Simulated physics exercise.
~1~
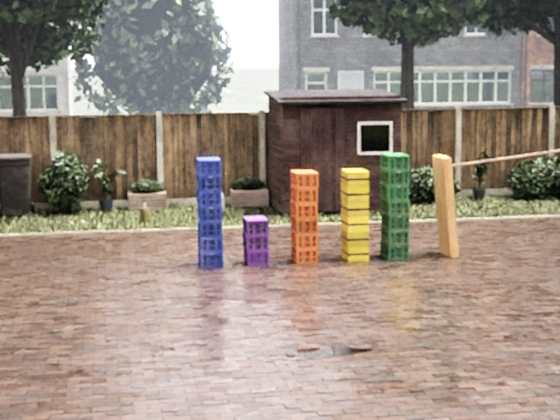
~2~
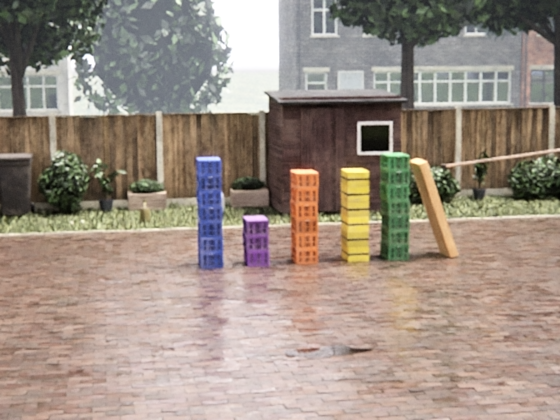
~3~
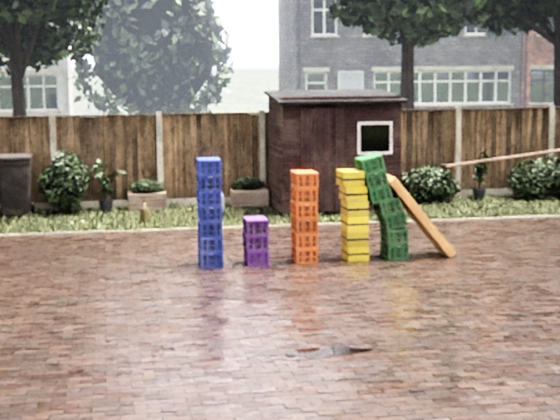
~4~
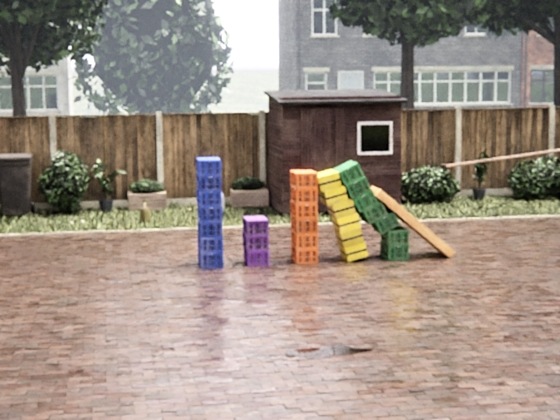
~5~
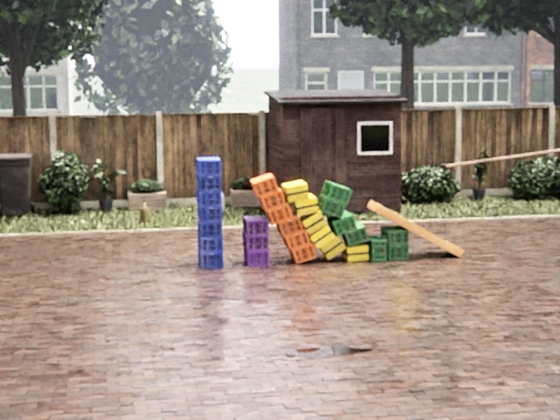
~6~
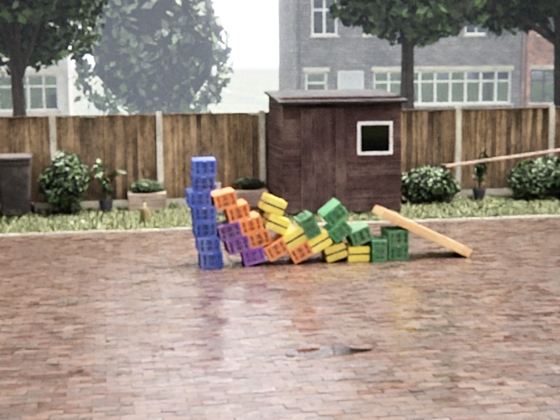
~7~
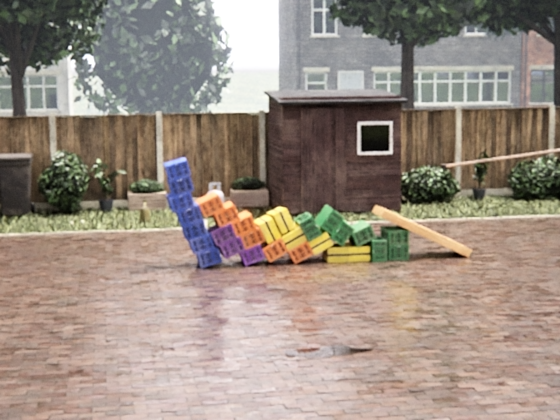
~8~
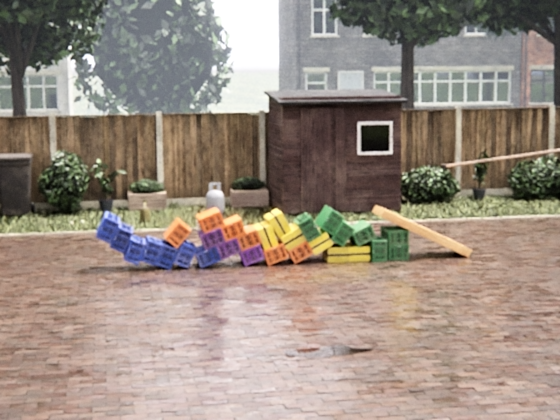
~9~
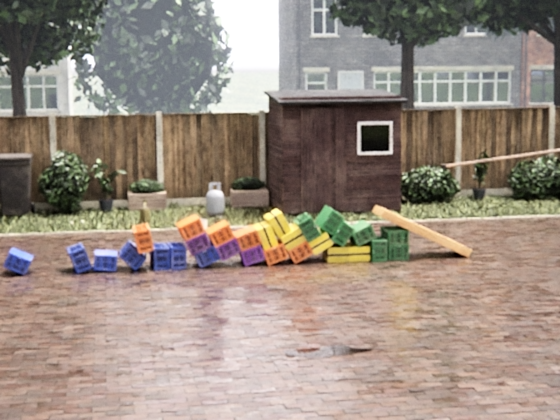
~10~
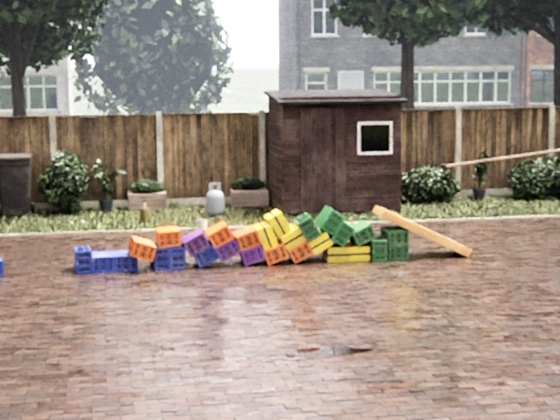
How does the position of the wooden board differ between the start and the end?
At the start the board stands upright beside the green stack. At the end it is tipped over on its side, lying at a slant against the green crates.
